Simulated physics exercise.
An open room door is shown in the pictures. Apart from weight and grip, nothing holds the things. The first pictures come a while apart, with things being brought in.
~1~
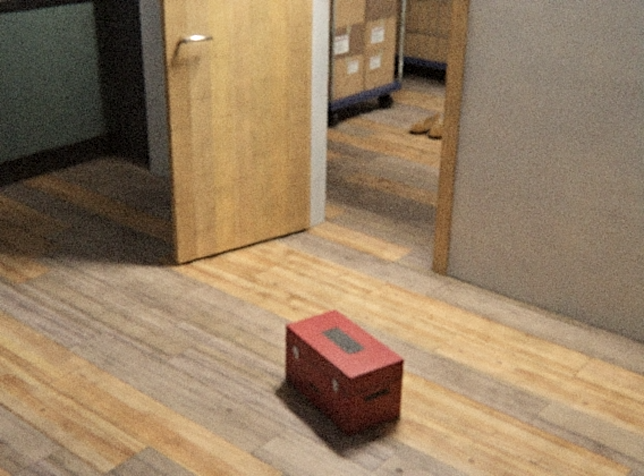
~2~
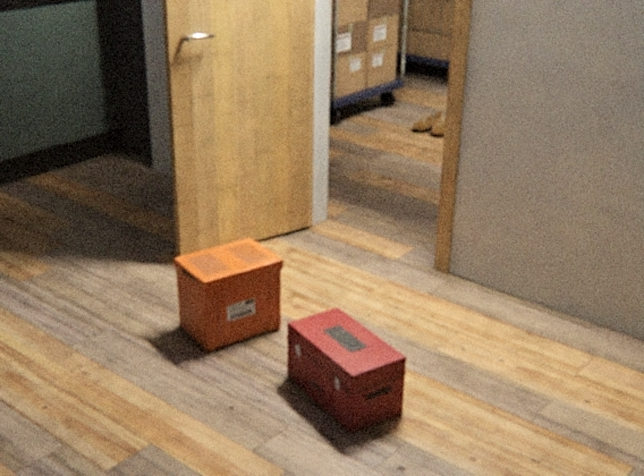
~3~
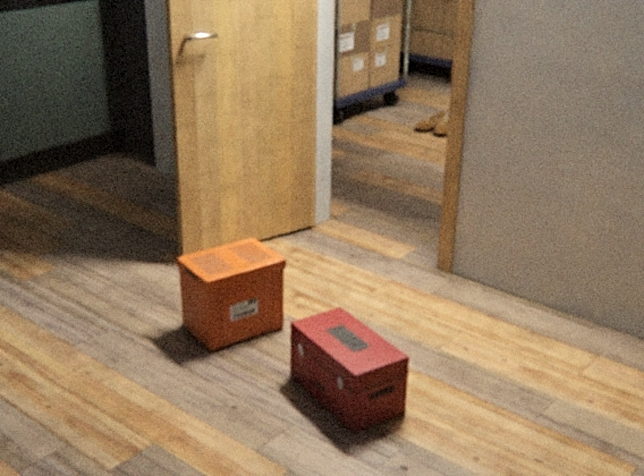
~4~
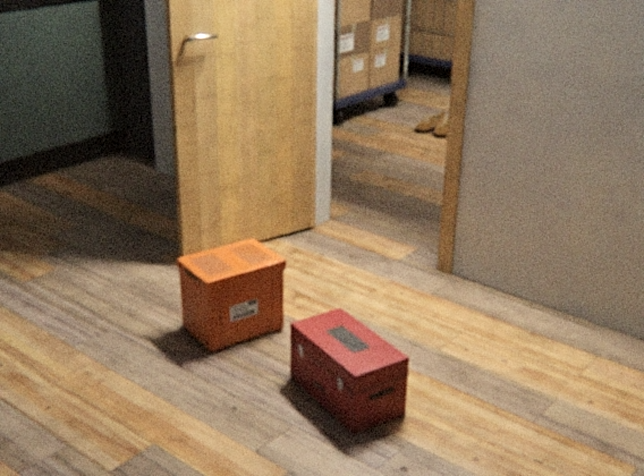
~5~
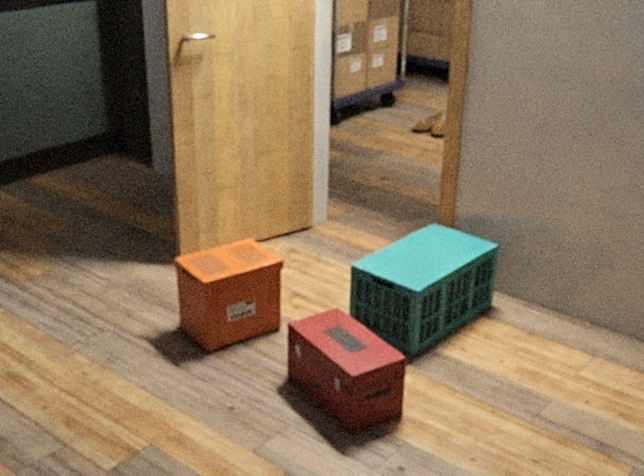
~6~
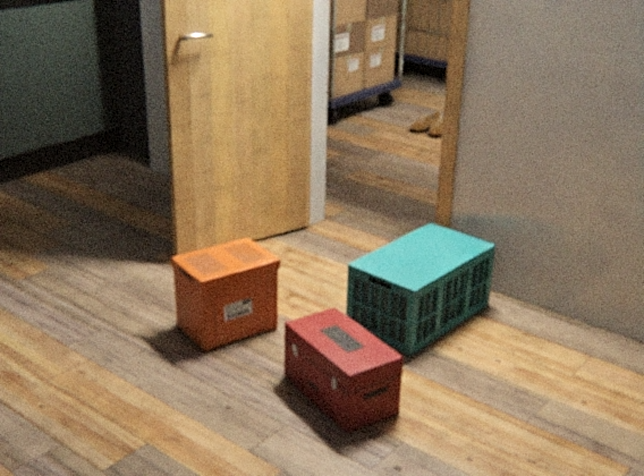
Red toolbox sitting on a wood floor by a wide-open door, with an orange tote and then a turquoise chest appearing beside it.
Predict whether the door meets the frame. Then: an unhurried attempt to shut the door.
My guess is that the door will fill its doorway.
Then, 0.80 s later than the last frame, door at 87°.
Then, 1.50 s later than the last frame, door at 61°.
Then, 2.10 s later than the last frame, door at 38°.
Then, 2.80 s later than the last frame, door at 11°.
When it is over, door at 0°; all 3 as before. End places, in pixels of the last picture, turquoise chest near (421, 285).
